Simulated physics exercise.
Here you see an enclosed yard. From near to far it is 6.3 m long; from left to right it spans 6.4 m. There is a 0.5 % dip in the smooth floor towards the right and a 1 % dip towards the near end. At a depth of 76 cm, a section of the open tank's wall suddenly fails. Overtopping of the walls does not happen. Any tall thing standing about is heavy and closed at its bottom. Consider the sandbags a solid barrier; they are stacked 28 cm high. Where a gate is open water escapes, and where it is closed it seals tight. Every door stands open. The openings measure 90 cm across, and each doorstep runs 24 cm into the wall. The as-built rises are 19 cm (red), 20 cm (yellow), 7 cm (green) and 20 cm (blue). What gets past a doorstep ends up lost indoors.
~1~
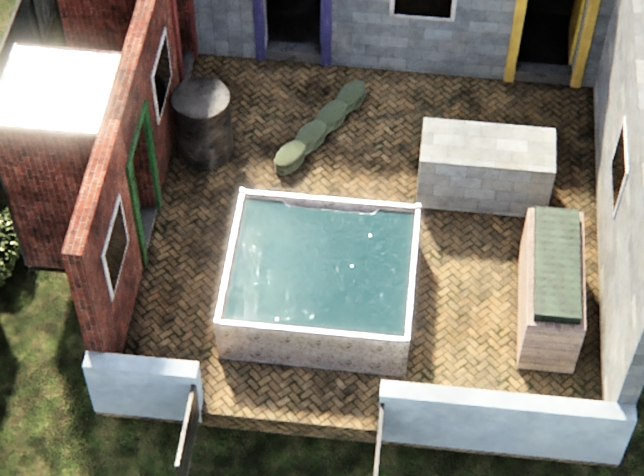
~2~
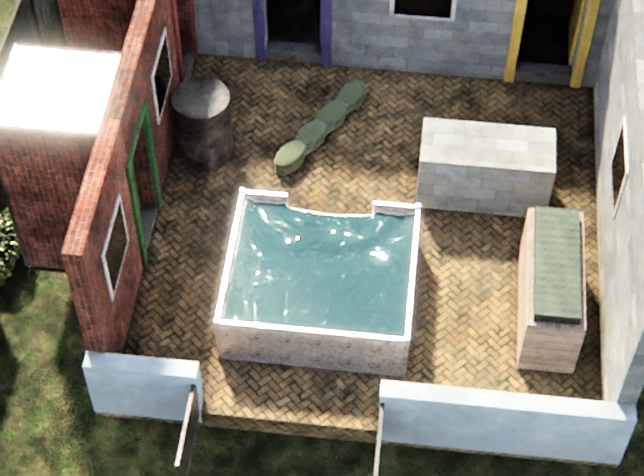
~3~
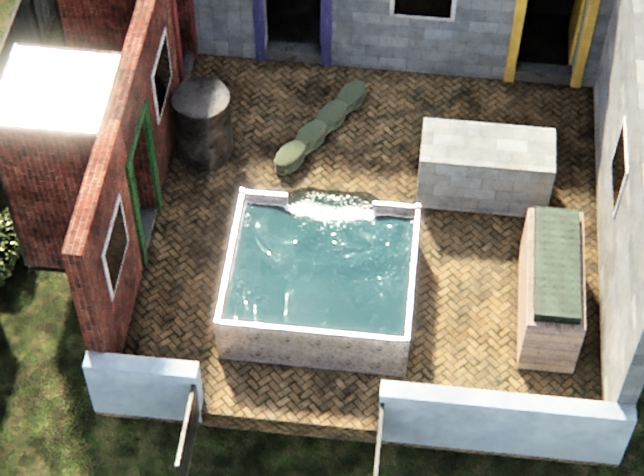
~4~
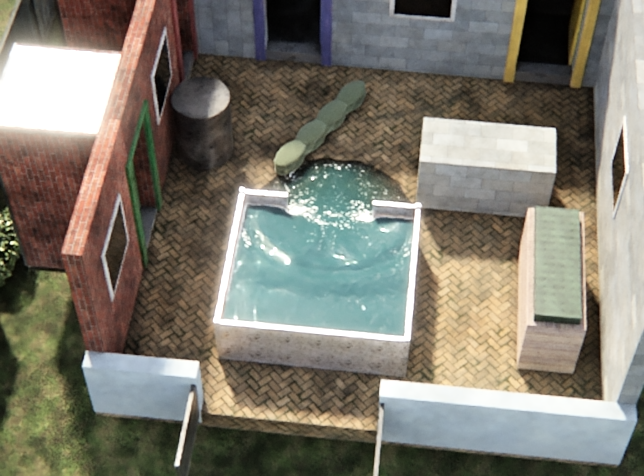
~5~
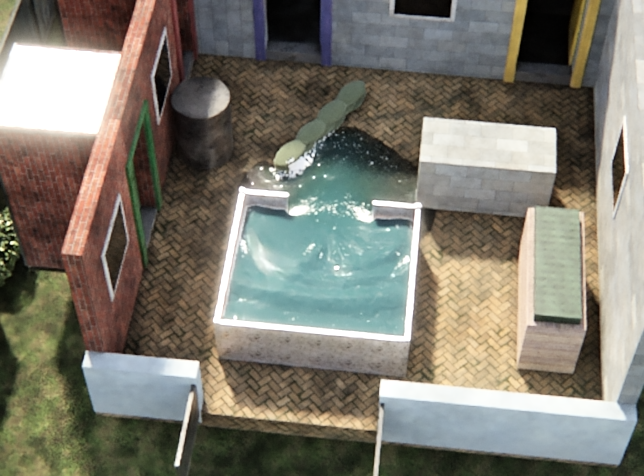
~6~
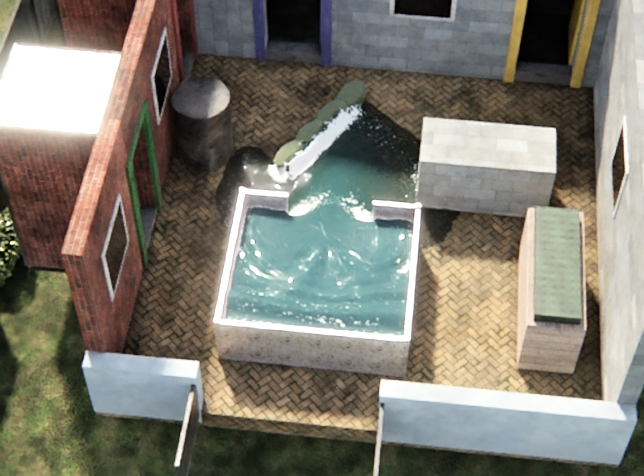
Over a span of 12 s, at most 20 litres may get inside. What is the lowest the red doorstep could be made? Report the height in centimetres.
Around 13.5 cm high.
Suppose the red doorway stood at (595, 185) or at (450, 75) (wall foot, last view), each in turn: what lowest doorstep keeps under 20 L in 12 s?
You'd want roughly 14.0 cm there first, then roughly 37 cm.
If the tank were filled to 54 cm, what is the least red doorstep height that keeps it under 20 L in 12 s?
Something near 7.0 cm should do.
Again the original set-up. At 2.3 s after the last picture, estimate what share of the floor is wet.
I'd say near 50 percent is wet.
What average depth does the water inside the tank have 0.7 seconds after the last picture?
I'd put it at some 54 centimetres on average.
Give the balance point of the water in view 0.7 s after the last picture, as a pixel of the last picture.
I'd put it close to (330, 257).
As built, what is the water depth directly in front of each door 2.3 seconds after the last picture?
Depths in cm: Red 7, yellow 16, green 7, blue 5.
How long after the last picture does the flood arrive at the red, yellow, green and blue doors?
Red = 1.8 s, yellow = 0.9 s, green = 1.4 s, blue = 1.3 s.
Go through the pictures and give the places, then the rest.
In the first frame, the open tank at (321, 265) is whole and still, 76 cm deep; the red door at (184, 33) is dry.
In the second frame, the gap is on the far side, the front 0.3 m out at a hidden place; the back of the open tank holds 76 cm.
In the third frame, water pours out on the far side and has run 0.8 m, to (306, 192); about 12 cm deep outside, 76 cm at the back.
In the fourth frame, the front is at (322, 163), 1.4 m from the gap on the far side; 2.3 m2 of floor is wet, 76 cm left at the back.
In the fifth frame, the front is at (335, 131), 2.1 m from the gap on the far side; 3.7 m2 of floor is wet, 74 cm left at the back.
In the sixth frame, the gap is on the far side, the front 2.7 m out at (362, 105); the back of the open tank holds 66 cm; 1.8 m in a straight line remain to the red door at (184, 33).
Then, 0.7 s after the last picture water covers 25 % of the floor, deepest (43 cm) near (301, 173); it has not reached the red door.
Then, 2.3 s after the last picture water covers 50 % of the floor, deepest (44 cm) near (589, 103); 7 cm at the red door, 0 litres in over its 19 cm doorstep.
Then, 11.3 s after the last picture water covers 95 % of the floor, deepest (18 cm) near (597, 436); 10 cm at the red door, 2 litres in over its 19 cm doorstep.
At the red door as built, the water peaked near 19 cm, 3.3 s after the last picture.
With a doorstep of 12 cm, 33 litres would have come in within the 12 s; with 16.5 cm, 6 litres. So under 20 litres takes about 13.5 cm.
